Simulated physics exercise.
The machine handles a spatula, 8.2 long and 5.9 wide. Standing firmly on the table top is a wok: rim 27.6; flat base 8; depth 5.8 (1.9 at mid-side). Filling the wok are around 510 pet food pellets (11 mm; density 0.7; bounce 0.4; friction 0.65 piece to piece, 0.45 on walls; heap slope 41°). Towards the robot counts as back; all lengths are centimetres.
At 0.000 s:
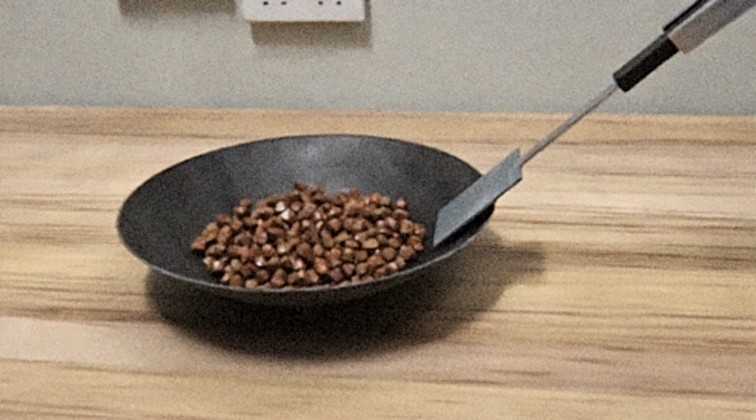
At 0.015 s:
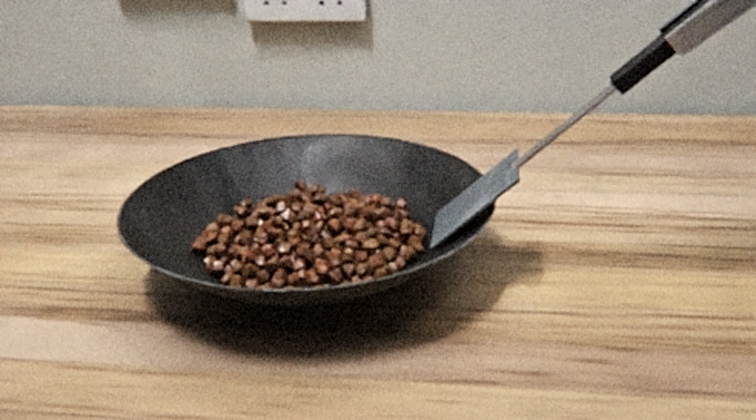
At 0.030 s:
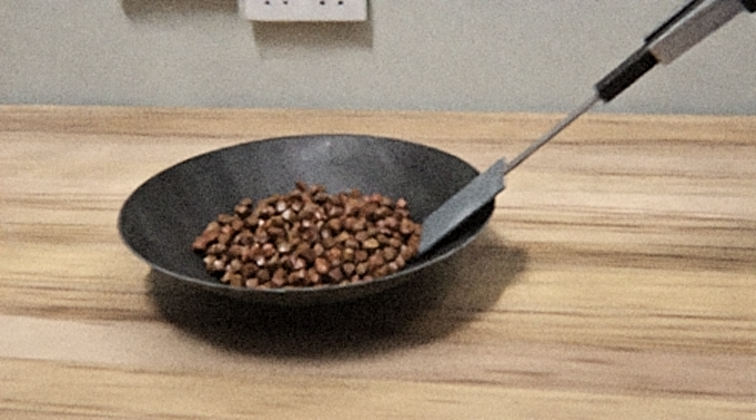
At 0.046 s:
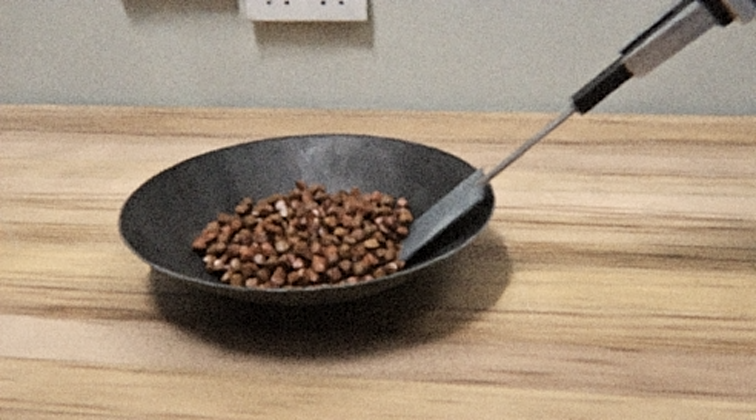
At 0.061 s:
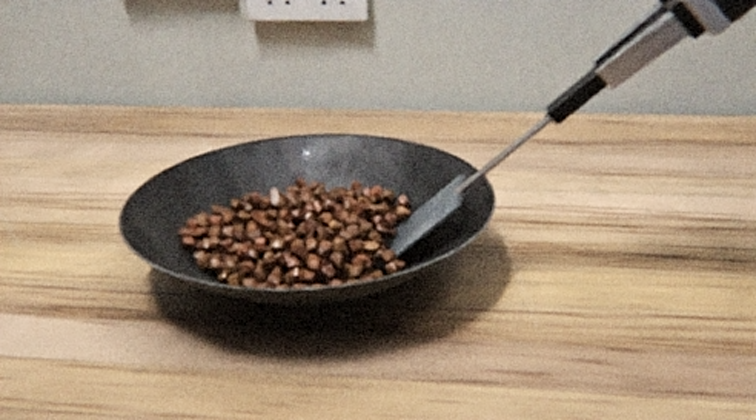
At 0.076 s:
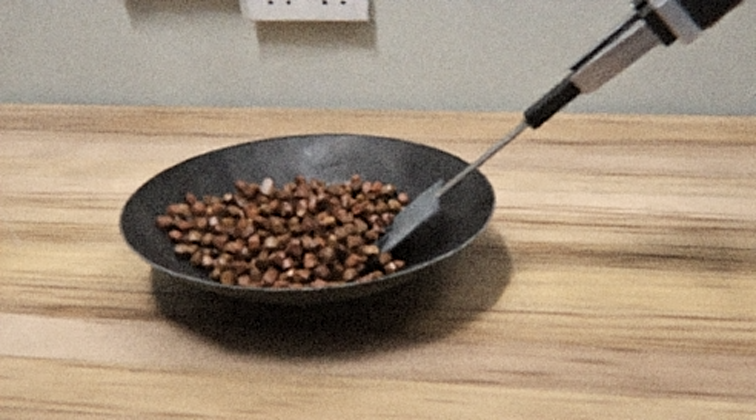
A spatula held by a machine slid down into a dark wok from the right and pushed leftward into the brown pellets, shifting the heap and spreading it toward the left side.
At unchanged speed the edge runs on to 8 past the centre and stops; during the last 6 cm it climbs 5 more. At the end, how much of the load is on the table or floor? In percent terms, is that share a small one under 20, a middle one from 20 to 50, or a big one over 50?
A middle one.
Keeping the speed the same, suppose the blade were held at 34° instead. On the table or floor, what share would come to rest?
It would be near 25 per cent.
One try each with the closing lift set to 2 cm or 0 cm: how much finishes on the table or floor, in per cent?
35 and 25 %.
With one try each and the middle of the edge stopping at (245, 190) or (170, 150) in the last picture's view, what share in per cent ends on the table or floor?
First try about 10 percent, second about 40 percent.
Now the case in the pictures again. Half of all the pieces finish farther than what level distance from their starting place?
It works out to roughly 5 cm.
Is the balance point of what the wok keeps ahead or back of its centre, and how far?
It sits some 3.5 centimetres ahead of centre.
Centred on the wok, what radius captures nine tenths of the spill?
I reckon it's some 50 centimetres.
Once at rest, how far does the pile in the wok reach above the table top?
Height at the end: Around 6.0 cm.
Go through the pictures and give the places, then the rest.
The spatula top edge at (521, 162), sloping 43°; upper third of the load around (308, 227), from x 200 to 420, top at y 190; 509 in the wok, in the first picture.
The spatula top edge at (518, 164), sloping 43°; upper third of the load around (309, 227), from x 200 to 420, top at y 190, in the second picture.
The spatula top edge at (504, 172), sloping 43°; upper third of the load around (309, 227), from x 200 to 420, top at y 185, in the third picture.
The spatula top edge at (483, 182), sloping 43°; upper third of the load around (308, 224), from x 200 to 405, top at y 185, in the fourth picture.
The spatula top edge at (461, 190), sloping 43°; upper third of the load around (300, 222), from x 185 to 405, top at y 185, in the fifth picture.
The spatula top edge at (439, 195), sloping 43°; upper third of the load around (291, 220), from x 165 to 405, top at y 180; 509 in the wok, in the sixth picture.
After 0.11 s, sloping 43°, highest piece 7 above the table; 509 in the wok.
After 0.15 s, sloping 43°, highest piece 9 above the table; 498 in the wok, 11 on the blade or in flight.
After 0.37 s, sloping 43°, highest piece 15 above the table; 367 in the wok, 83 on the table or floor, 59 on the blade or in flight.
After 1.42 s, sloping 43°, highest piece 6 above the table; 367 in the wok, 142 on the table or floor.
In the end, 367 in the wok, 142 on the table or floor. That is 28 % on the table or floor.
